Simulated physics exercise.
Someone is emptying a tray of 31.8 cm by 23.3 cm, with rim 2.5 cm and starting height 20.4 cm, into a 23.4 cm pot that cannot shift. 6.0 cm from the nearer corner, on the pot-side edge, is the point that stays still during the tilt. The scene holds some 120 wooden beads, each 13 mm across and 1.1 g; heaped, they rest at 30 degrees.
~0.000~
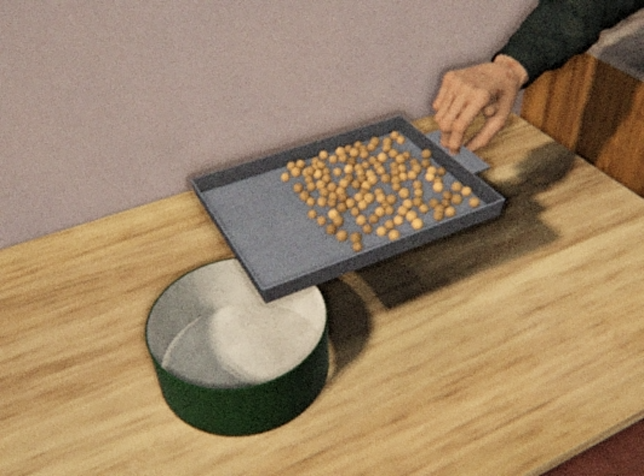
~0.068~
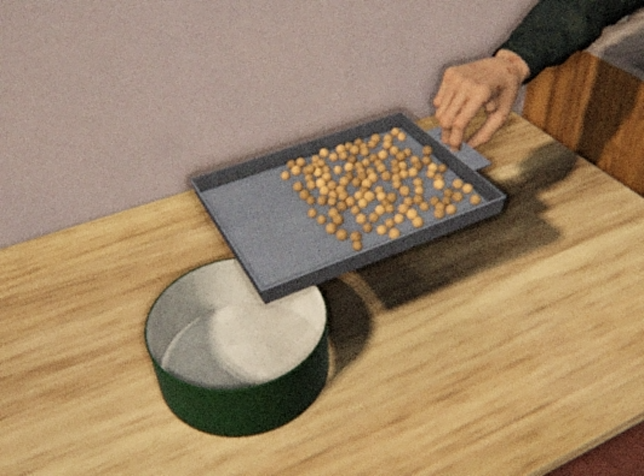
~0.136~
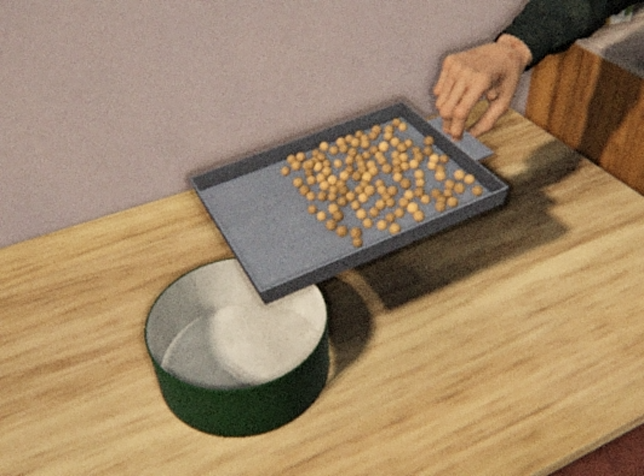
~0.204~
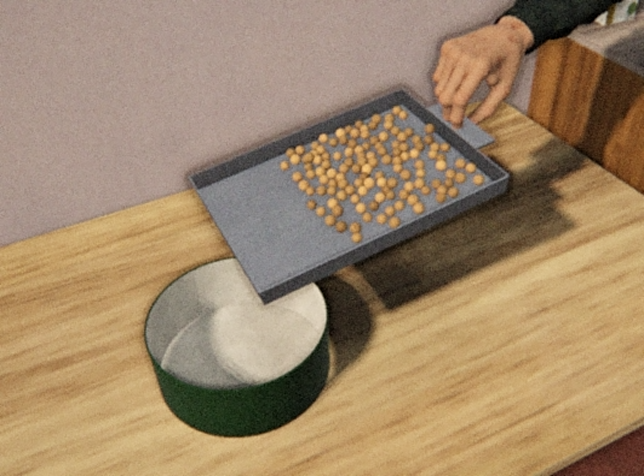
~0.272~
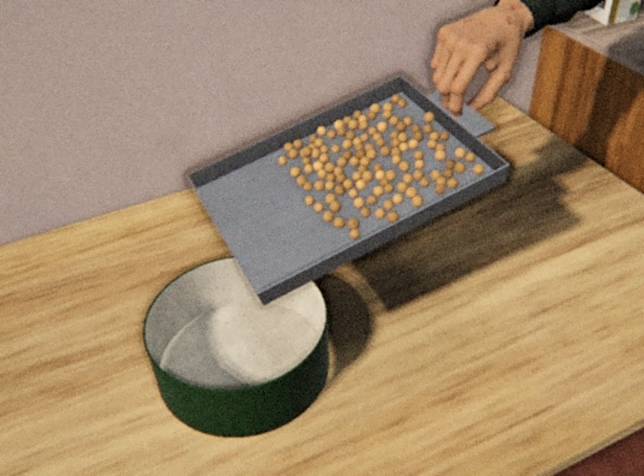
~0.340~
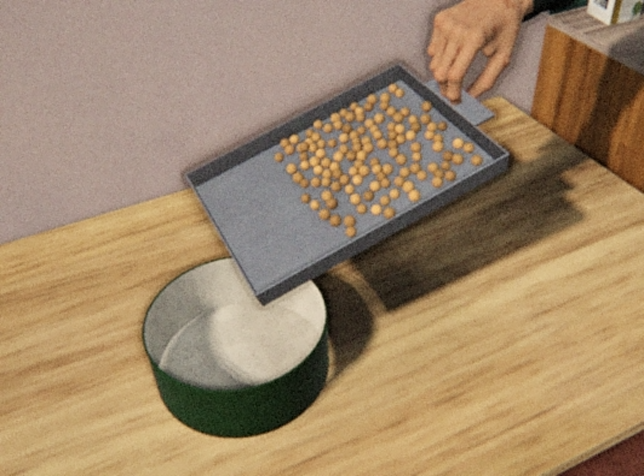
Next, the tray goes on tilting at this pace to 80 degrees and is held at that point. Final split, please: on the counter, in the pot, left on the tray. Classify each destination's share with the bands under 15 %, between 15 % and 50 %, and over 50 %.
Counter: Under 15 %; pot: Under 15 %; tray: Over 50 %.
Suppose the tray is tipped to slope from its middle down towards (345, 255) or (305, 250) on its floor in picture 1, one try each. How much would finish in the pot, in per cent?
0 and 10 %.
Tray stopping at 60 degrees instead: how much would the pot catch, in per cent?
In that case some 5 per cent.
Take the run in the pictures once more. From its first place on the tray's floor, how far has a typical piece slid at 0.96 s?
17 cm.
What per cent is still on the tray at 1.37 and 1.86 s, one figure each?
Estimates: 95; 95.
After 0.96 s, tilt 45 degrees; the tray holds 100 %, the pot 0 %.
Then, at 1.37 s, tilt 66 degrees; the tray holds 95 %, the pot 5 %.
After 1.86 s, tilt 80 degrees; the tray holds 95 %, the pot 5 %.
In the end, at 2.6 s, counter 0 %, pot 5 %, tray 95 %.
